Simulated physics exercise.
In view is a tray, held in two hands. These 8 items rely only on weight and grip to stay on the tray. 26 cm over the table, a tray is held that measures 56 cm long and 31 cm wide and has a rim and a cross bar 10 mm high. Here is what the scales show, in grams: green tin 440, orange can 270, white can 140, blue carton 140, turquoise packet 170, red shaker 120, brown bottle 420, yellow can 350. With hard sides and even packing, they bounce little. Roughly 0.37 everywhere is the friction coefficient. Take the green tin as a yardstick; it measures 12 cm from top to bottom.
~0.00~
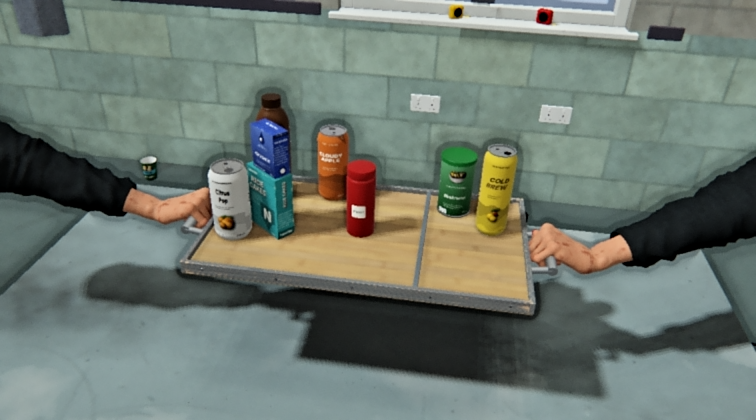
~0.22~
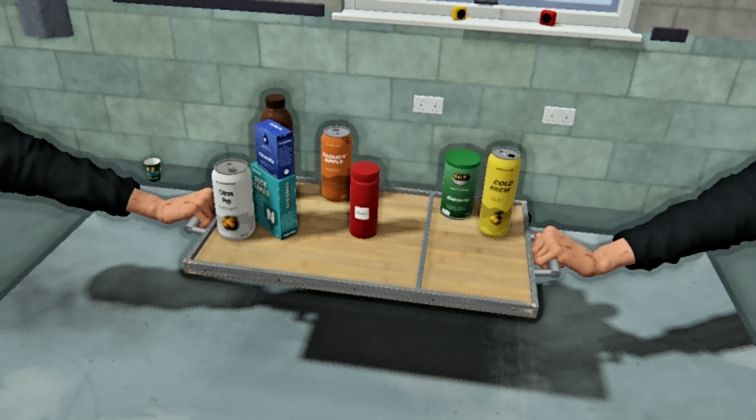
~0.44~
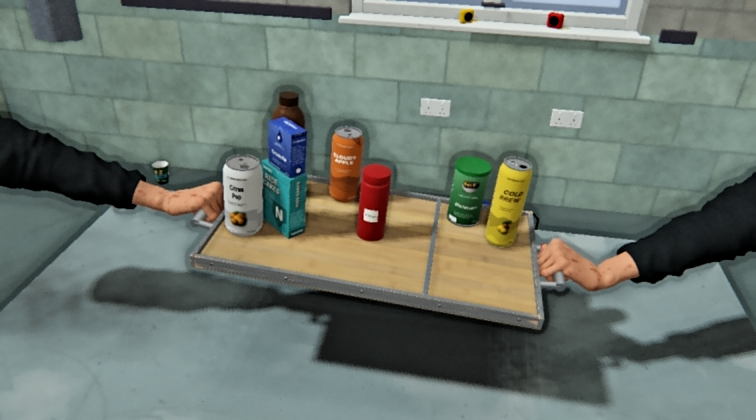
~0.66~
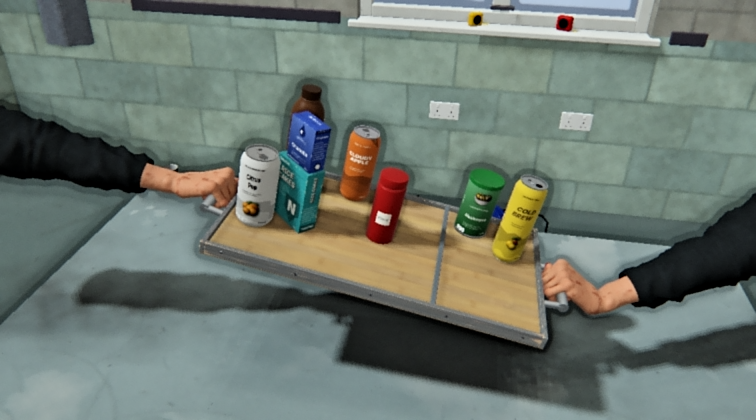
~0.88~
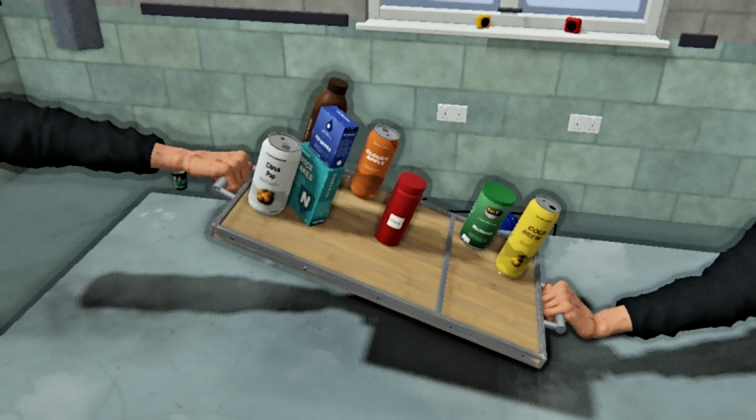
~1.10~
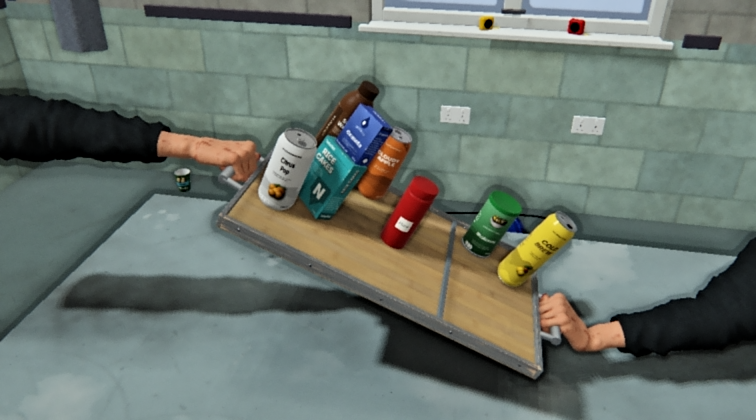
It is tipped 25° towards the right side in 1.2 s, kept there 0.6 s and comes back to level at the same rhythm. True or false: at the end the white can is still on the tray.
True.
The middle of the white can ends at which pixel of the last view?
Rest point: Near (518, 283).
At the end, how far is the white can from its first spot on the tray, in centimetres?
It ends up around 45 cm from its start.
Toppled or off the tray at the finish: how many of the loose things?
Count: 8.
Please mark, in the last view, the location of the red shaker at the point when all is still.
In the last view, its centre sits near (518, 257).
By 1.50 s, tray at 25°, right edge down; yellow can now off the tray; white can 11 cm from its spot near (347, 198); orange can on its side.
By 2.00 s, tray at 25°, right edge down; green tin, orange can, blue carton and brown bottle now off the tray; white can on its side near (443, 287); turquoise packet on its side.
When it is over (3.6 s), off the tray, green tin, orange can, blue carton, brown bottle and yellow can; lying over on the tray, white can, turquoise packet and red shaker. In the last view, white can near (518, 283).
